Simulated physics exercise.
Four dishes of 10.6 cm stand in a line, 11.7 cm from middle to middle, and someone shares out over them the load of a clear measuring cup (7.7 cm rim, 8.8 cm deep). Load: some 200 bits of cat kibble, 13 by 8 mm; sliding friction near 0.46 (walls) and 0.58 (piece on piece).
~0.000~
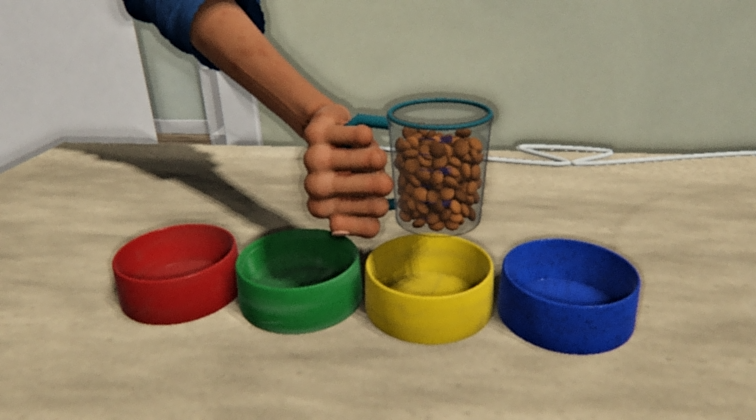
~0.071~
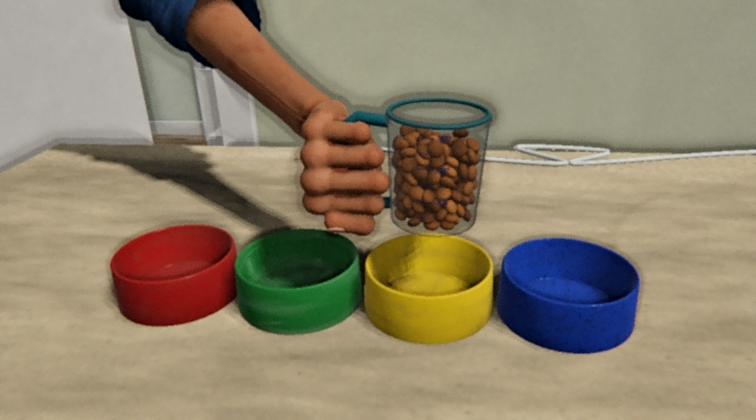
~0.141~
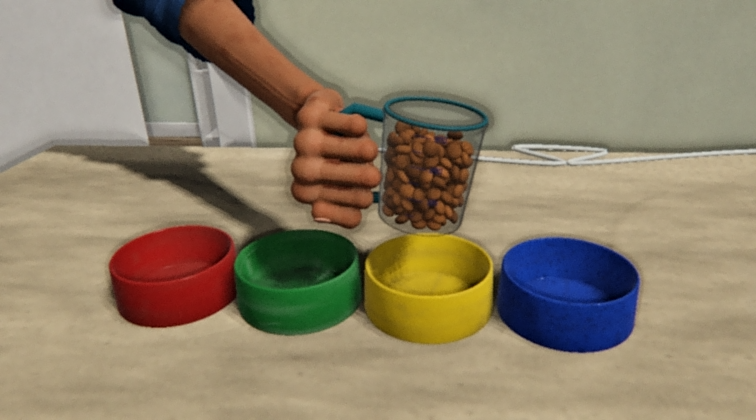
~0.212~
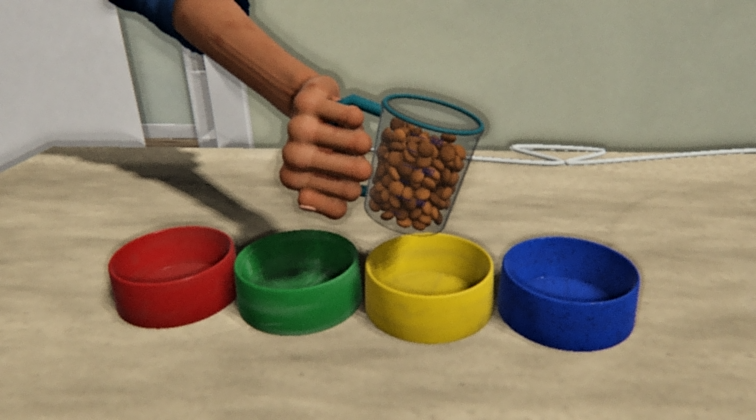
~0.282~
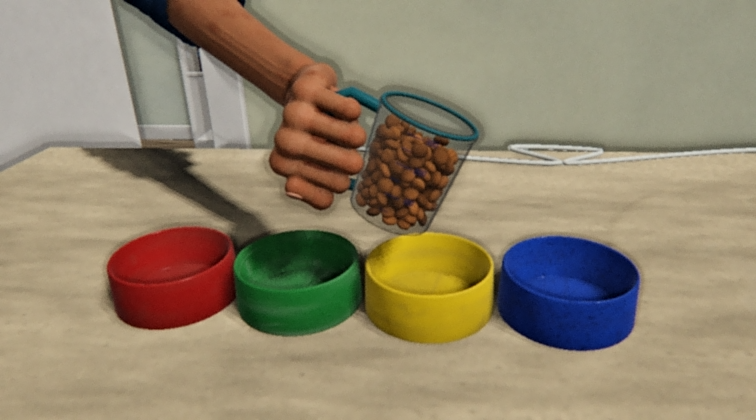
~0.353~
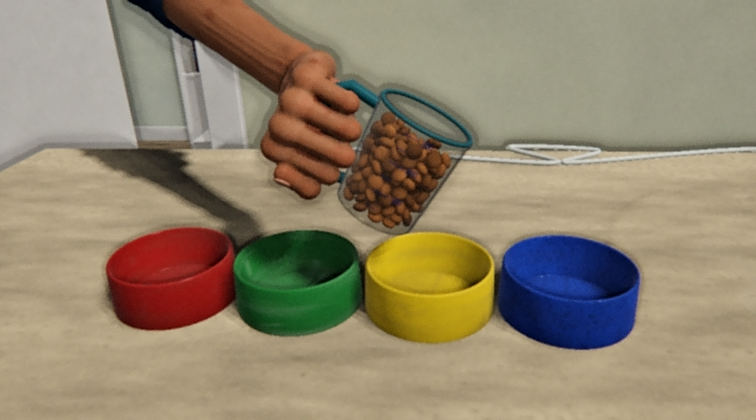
On a pale tabletop, a hand tilting a clear cup of brown kibble rightward while shifting it slightly left above four coloured bowls.
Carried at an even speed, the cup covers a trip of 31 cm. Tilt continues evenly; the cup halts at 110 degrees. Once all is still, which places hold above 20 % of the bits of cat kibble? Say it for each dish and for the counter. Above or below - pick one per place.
Red: Below; blue: Below; green: Above; yellow: Below; counter: Below.
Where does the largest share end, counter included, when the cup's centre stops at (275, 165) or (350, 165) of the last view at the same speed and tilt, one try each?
Top receivers, in order: Green and yellow.
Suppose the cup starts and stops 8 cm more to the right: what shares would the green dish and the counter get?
Green: 20, counter: 0.
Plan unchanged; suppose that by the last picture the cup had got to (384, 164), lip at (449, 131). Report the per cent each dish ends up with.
Per cent kept: Red 70; blue 0; green 20; yellow 0.
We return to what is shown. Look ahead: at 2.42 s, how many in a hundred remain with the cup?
Roughly 5 per cent, I'd say.
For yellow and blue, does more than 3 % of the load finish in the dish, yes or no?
Yellow: True, blue: False.
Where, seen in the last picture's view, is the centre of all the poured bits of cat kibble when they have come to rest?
When it all comes to rest, the middle is near (309, 287).
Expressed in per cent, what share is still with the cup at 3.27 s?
Roughly 5 per cent of the load.
After 1.60 s, tilt 110 degrees; cup holds 35 %, green 40 %, yellow 10 %.
Then, at 2.42 s, tilt 110 degrees; cup holds 5 %, green 65 %, yellow 10 %.
After 3.27 s, tilt 110 degrees; cup holds 5 %, red 5 %, green 65 %, yellow 10 %.
At rest (3.6 s), red 5 %, blue 0 %, green 65 %, yellow 10 %, counter 10 %, cup 5 %.
